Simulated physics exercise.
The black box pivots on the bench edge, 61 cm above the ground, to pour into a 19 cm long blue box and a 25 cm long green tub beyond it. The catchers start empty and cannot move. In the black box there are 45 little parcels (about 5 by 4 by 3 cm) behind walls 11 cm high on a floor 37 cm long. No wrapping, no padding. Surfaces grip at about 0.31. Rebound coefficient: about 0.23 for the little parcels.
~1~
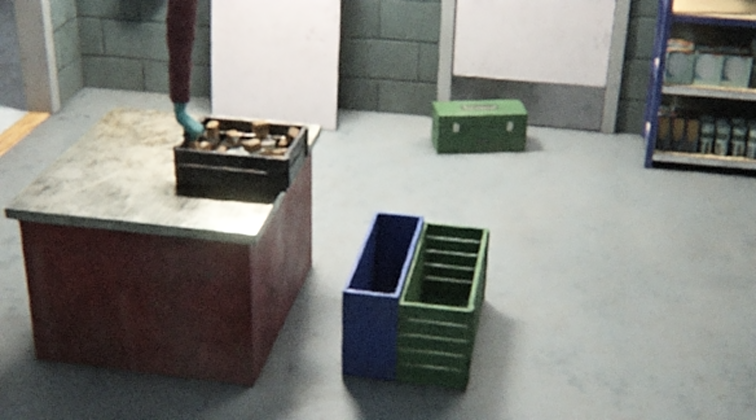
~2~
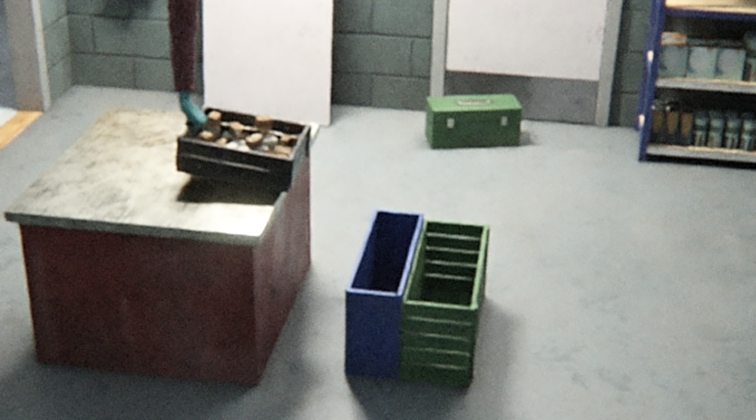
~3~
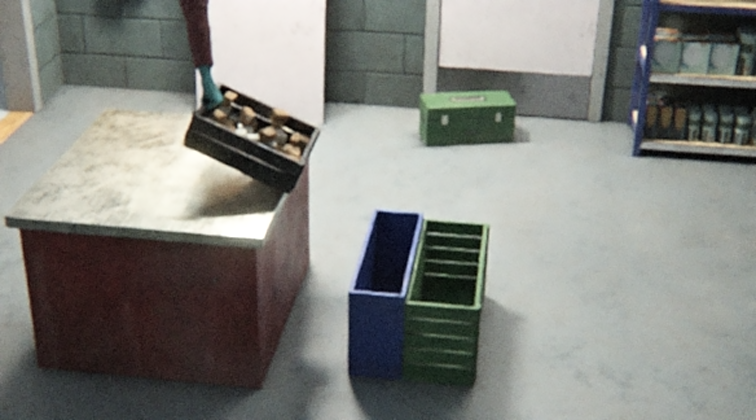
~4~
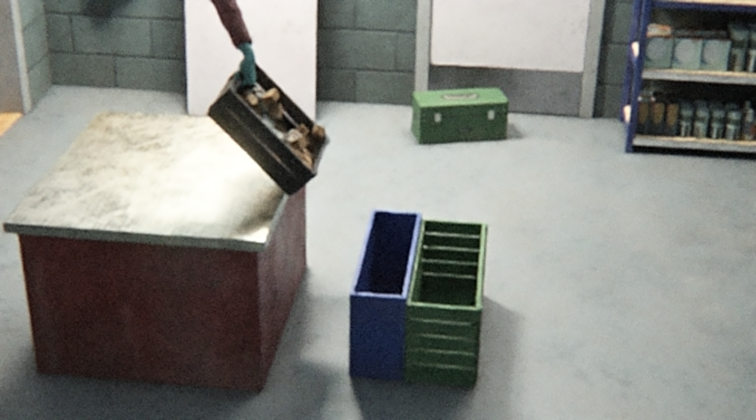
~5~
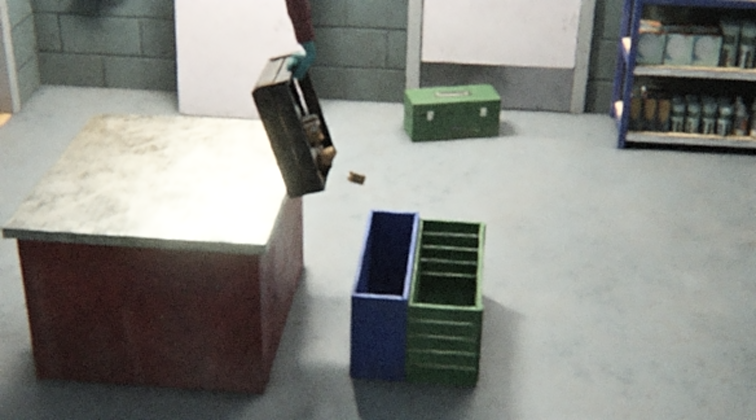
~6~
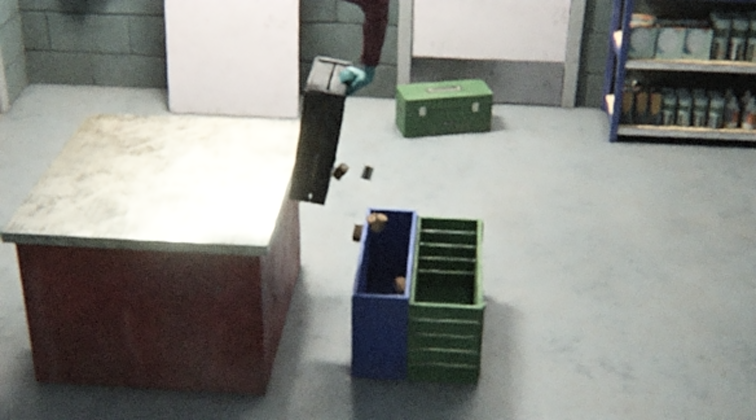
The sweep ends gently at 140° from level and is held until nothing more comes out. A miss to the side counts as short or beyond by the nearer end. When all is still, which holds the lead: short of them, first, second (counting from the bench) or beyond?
The largest share ends in the nearer one: The blue box.
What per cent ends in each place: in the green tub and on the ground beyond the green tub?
Roughly 5 and 0 per cent.
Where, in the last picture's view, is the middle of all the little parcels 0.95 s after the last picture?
Around (382, 323).
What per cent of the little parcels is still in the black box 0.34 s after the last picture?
About 15 per cent.
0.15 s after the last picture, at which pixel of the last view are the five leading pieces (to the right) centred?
Near (398, 296).
Then, 0.15 s after the last picture, tilt 115°; 38 still in the black box, 5 in the blue box and 2 in the air.
Then, 0.34 s after the last picture, tilt 131°; 7 still in the black box, 9 in the blue box and 29 in the air.
Then, 0.61 s after the last picture, tilt 140°; 25 in the blue box, 3 in the green tub, 7 on the ground short of the blue box and 10 in the air.
When it is over (0.95 s after the last picture), 27 in the blue box, 3 in the green tub and 15 on the ground short of the blue box.
